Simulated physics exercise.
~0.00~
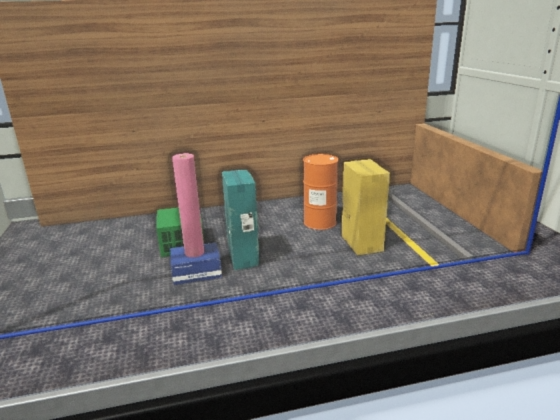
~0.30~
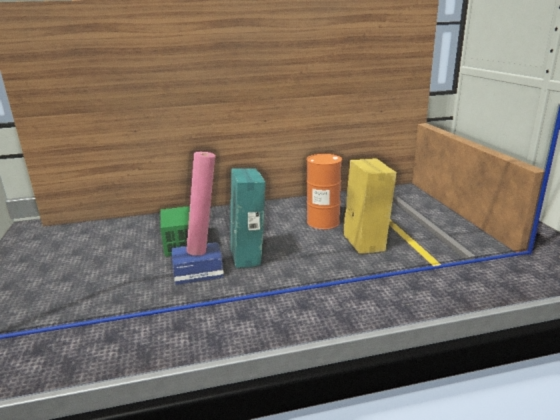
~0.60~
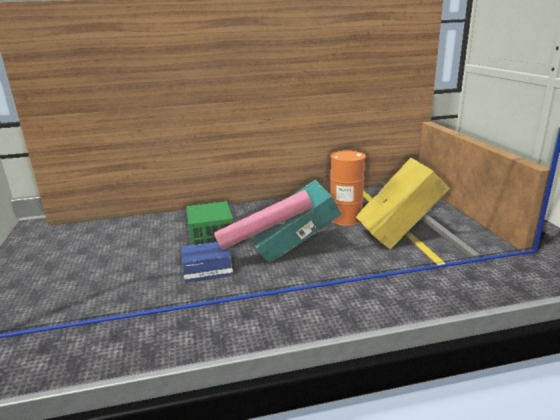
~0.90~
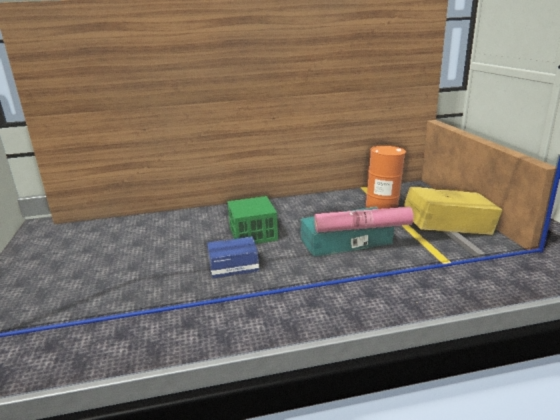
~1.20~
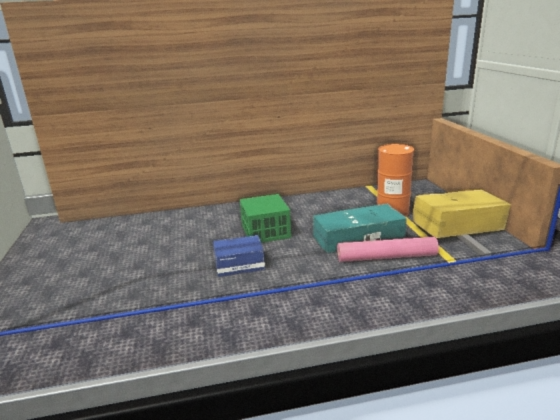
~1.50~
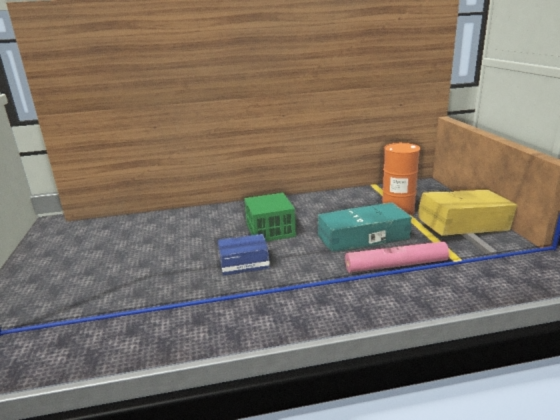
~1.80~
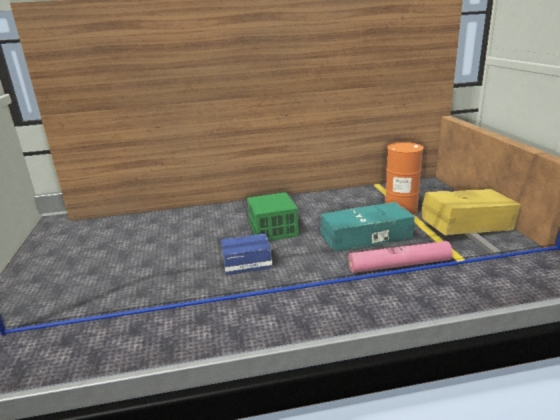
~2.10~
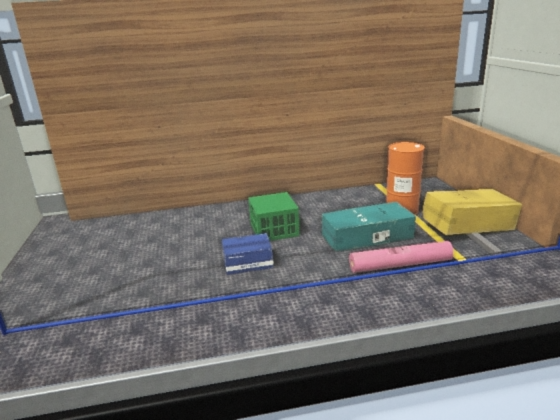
To begin with, a pink roll, a teal box, an orange drum and a yellow box stand upright on a grey floor, with a green crate and a blue carton beside the roll. The roll leans right, then topples against the teal box as that tips over too, while the yellow box tilts steeply. Everything slides right, and the yellow box falls flat across the yellow line. The roll, lying on the teal box, rolls off its near side onto the floor. Finally all settles, the drum still upright, with the crate, carton and teal box short of the line.
